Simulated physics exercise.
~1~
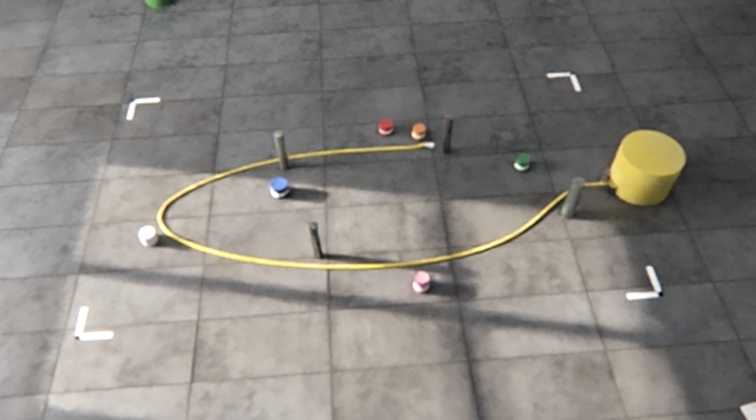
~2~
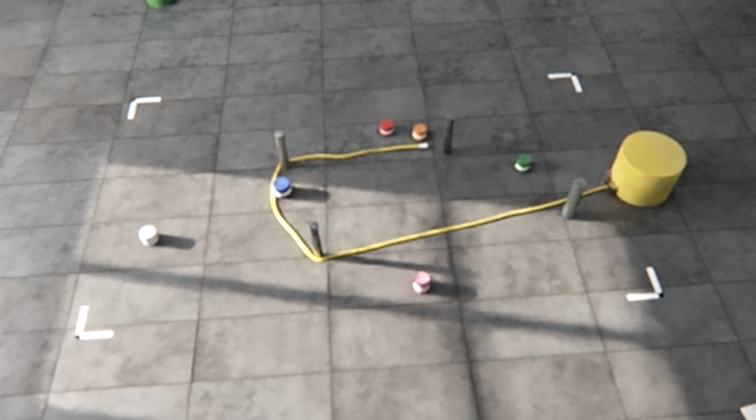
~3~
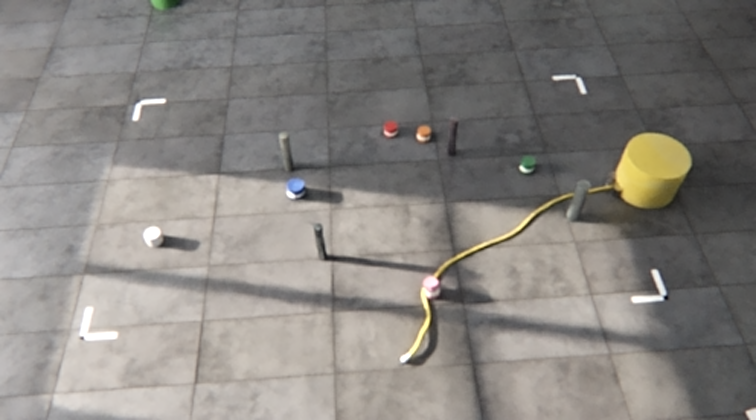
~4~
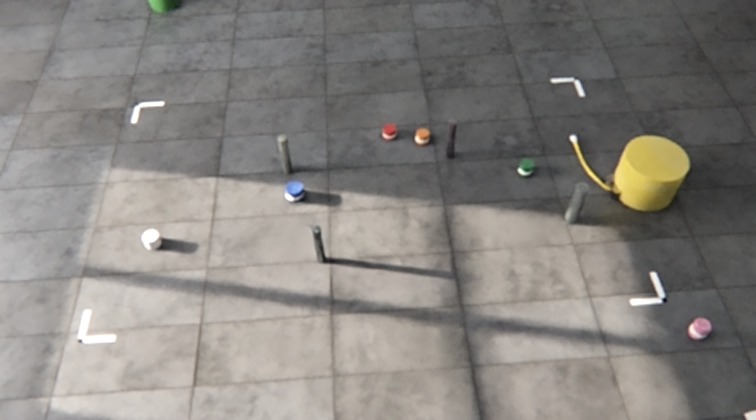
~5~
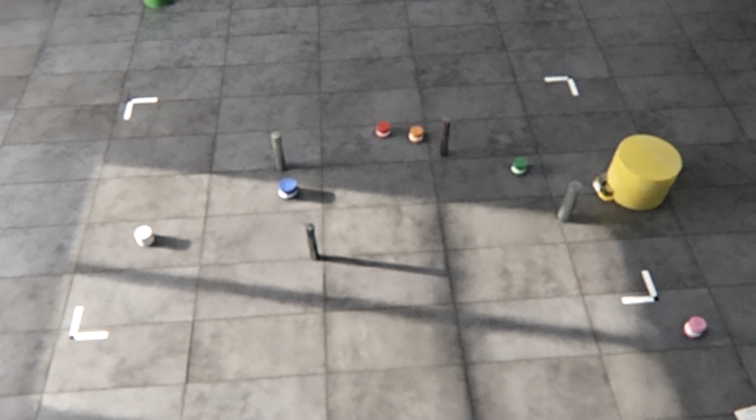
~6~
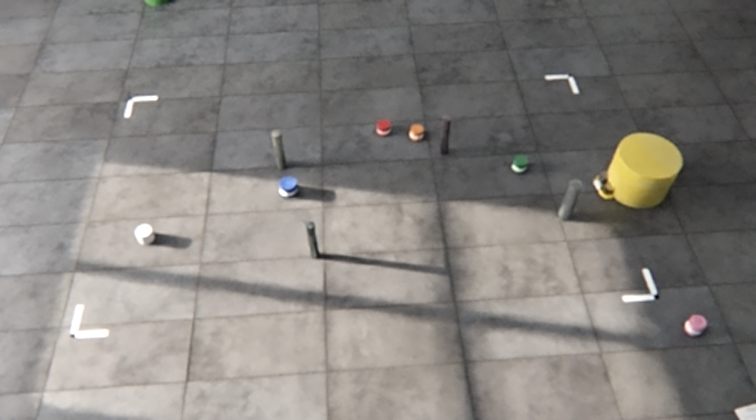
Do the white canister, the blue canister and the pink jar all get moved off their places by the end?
No, not all of them. The white canister stays practically where it was, while the blue canister is shifted a little to the right and the pink jar ends up far off to the lower right.
A yellow lead lies in a long loop on grey paving, running from a big yellow drum at the right around steel posts and small coloured containers. It draws in toward the drum, pulling tight around two posts and closing up against the blue canister. The lead then slips free of those posts, with the blue canister nudged slightly right, and its tail bends around the pink jar. Next the pink jar sits well off to the lower right, while only a short curl of lead remains out. Finally just a stub shows beside the drum, and the other containers stand where they were.
